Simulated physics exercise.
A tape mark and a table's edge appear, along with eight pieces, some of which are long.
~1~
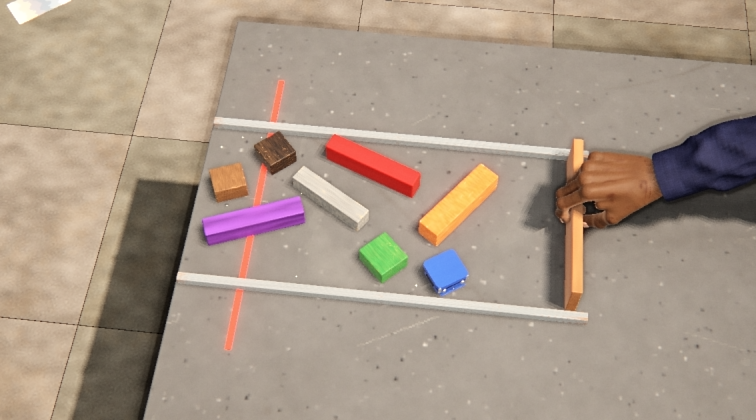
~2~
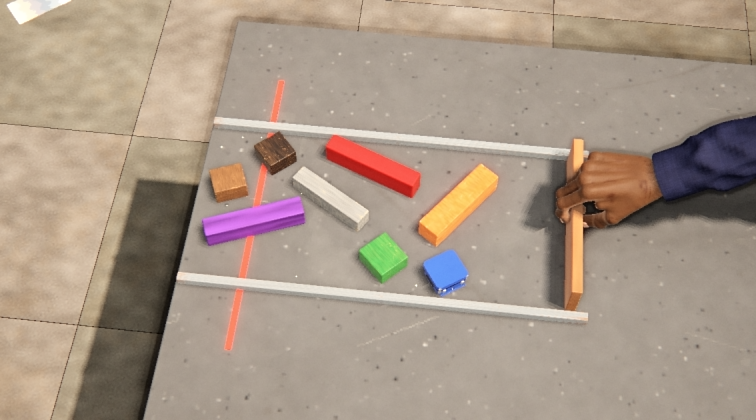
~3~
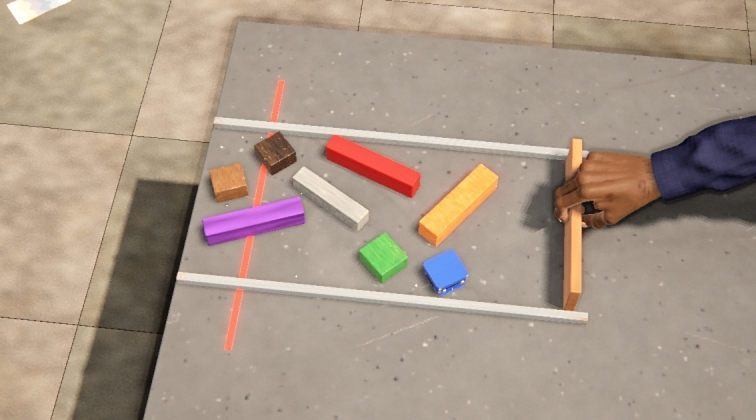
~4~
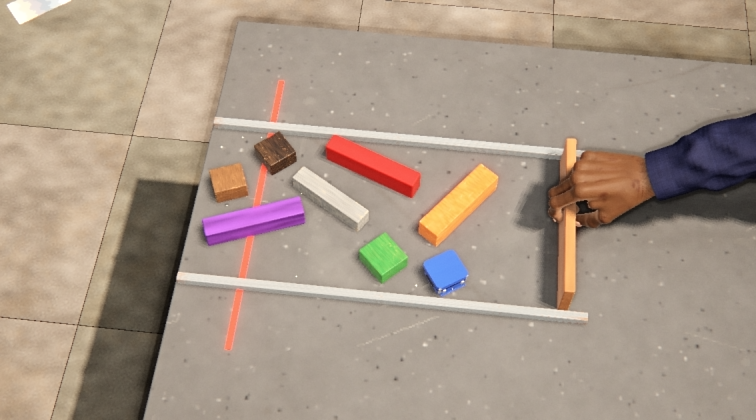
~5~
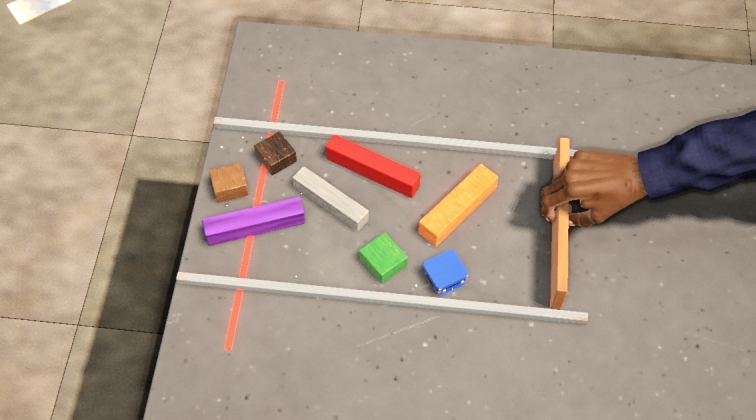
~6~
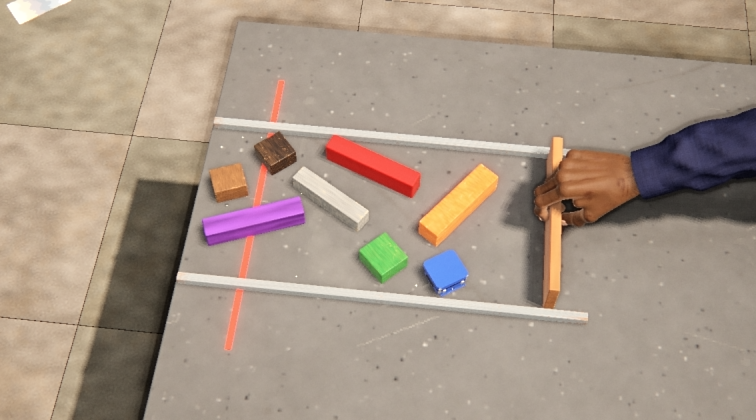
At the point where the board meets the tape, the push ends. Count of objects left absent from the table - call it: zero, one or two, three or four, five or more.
My call is three or four.
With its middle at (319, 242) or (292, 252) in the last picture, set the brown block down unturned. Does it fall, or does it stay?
Taken in order, it keeps its place and then keeps its place.
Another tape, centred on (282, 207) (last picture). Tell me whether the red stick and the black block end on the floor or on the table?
As for the red stick, it is retained; as for the black block, it is not retained.
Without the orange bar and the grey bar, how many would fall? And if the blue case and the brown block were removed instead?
Tally per try: 2 / 1.
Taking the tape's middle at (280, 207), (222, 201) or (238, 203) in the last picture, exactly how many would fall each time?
Going through them in order, you'd see 1, 6 and 5.
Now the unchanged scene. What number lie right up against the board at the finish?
The number is 2.
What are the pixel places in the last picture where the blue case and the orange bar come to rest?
Near (222, 255) and (247, 187).
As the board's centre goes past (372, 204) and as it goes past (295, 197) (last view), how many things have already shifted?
At first I count 6, and then 8.
Soon after, none off yet; brown block at rest near (229, 183); purple stick at rest near (254, 221); black block at rest near (276, 153).
In the end, the number that fall off is three or four; gone, black block, purple stick and brown block.
